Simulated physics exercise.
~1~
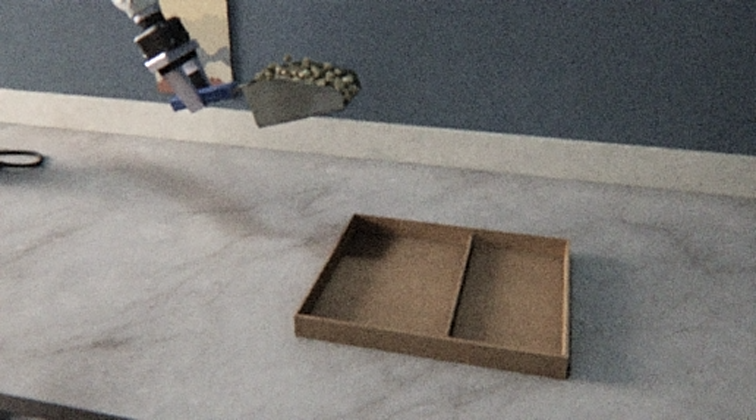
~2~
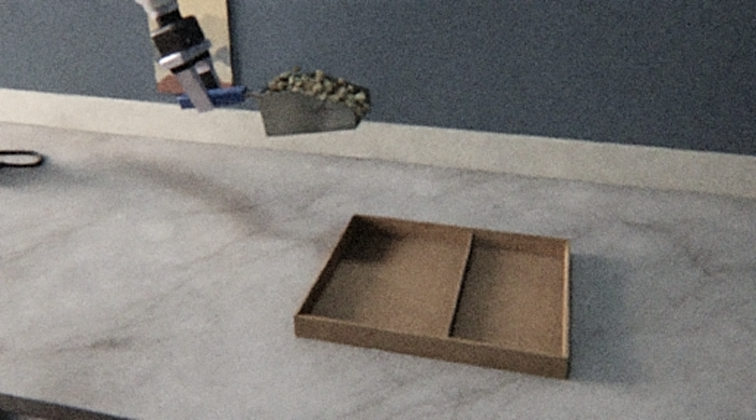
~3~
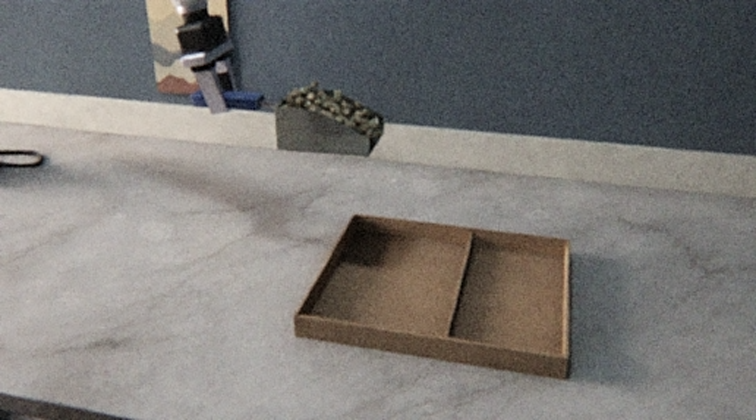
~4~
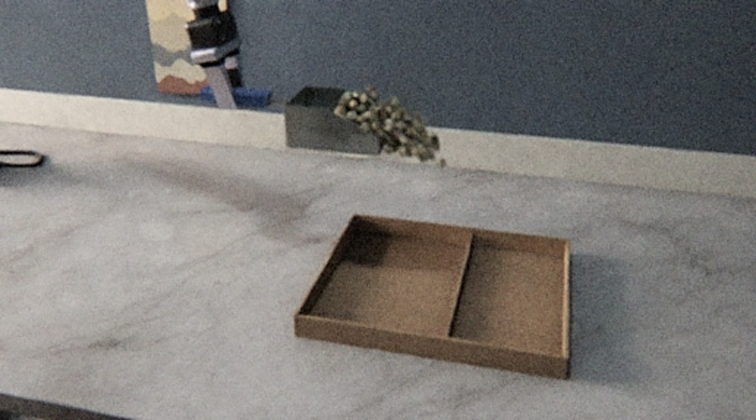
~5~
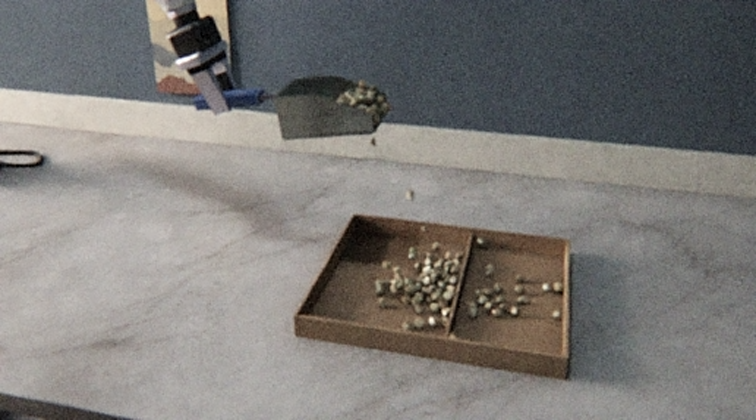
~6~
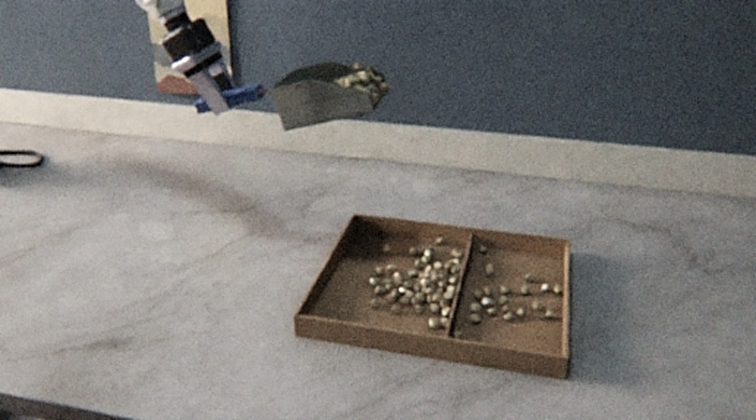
Robot arm lowering a heaped scoop, tossing pebbles into both sides of a divided brown tray, then lifting with some still aboard.
